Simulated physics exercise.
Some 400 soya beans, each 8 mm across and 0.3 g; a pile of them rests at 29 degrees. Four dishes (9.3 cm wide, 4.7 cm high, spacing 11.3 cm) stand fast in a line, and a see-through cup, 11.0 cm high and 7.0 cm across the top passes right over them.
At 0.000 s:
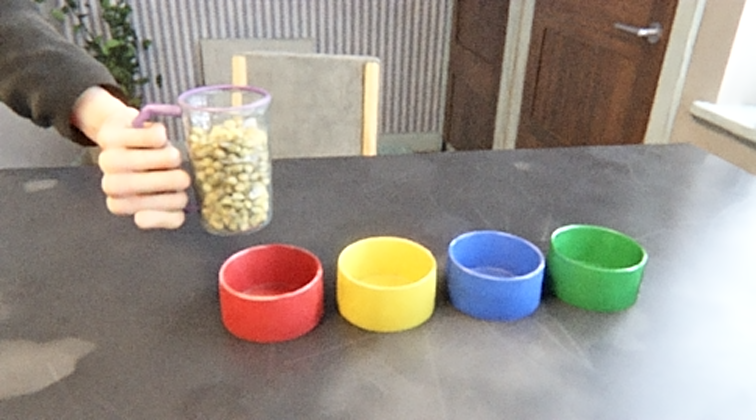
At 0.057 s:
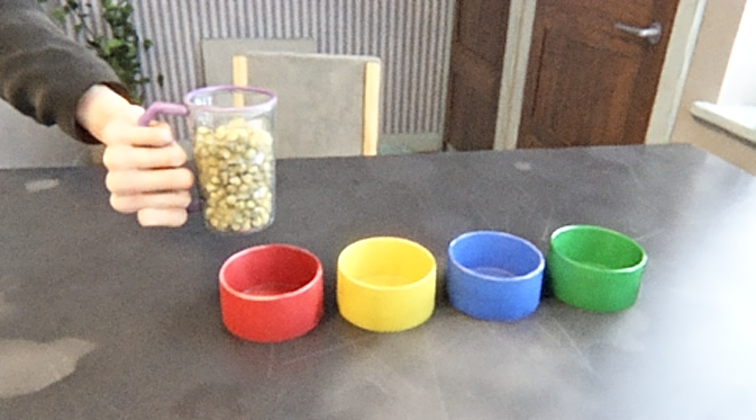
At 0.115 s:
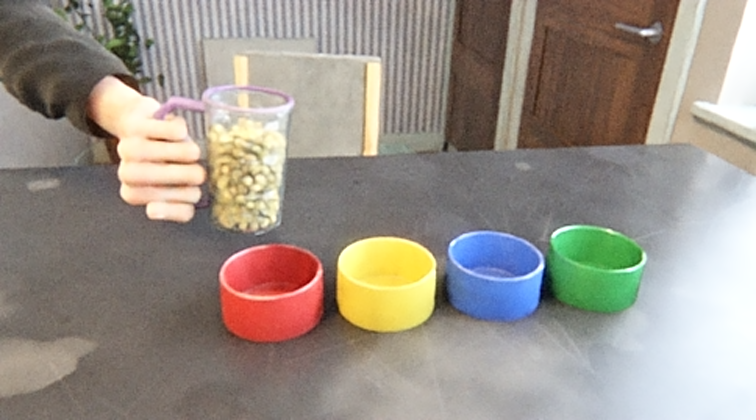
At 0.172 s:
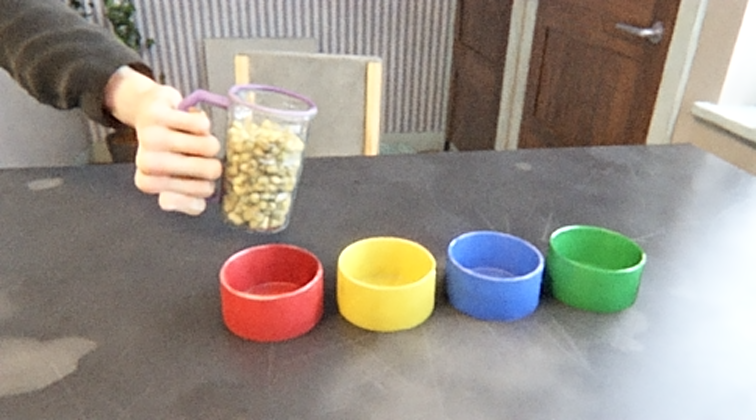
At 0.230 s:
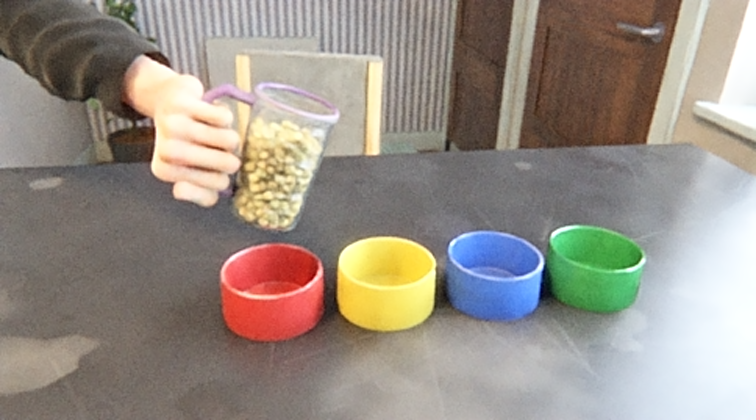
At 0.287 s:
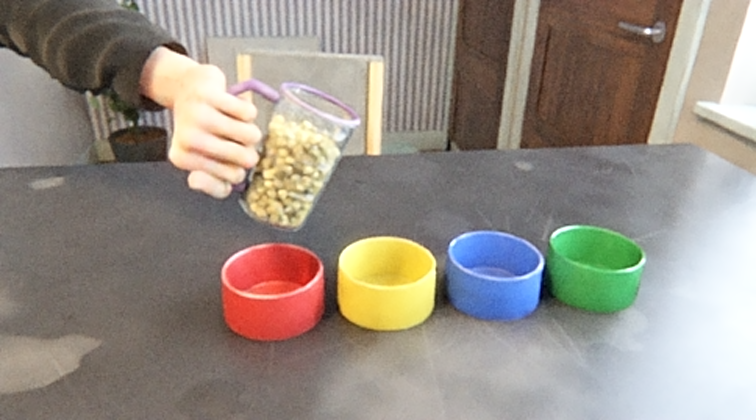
On a dark tabletop, a hand holds a clear cup of pale beans by its purple handle behind red, yellow, blue and green dishes, then moves it a short way right while gradually tilting it rightward.
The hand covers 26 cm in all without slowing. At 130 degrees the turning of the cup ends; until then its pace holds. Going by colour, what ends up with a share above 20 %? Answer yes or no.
Red no, blue no, green yes, yellow no, counter yes.
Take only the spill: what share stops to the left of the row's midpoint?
About 0 per cent.
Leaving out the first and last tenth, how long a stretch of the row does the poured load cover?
About 10 cm.
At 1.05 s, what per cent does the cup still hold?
Some 90 per cent of the load.
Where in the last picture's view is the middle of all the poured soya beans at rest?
Near (580, 273).
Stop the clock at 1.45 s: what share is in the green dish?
Some 70 per cent.
After 0.75 s, tilt 76 degrees; cup holds 100 %.
After 1.05 s, tilt 109 degrees; cup holds 90 %.
After 1.45 s, tilt 130 degrees; cup holds 0 %, green 70 %.
By 2.3 s all is still; red 0 %, blue 0 %, green 70 %, yellow 0 %, counter 30 %.
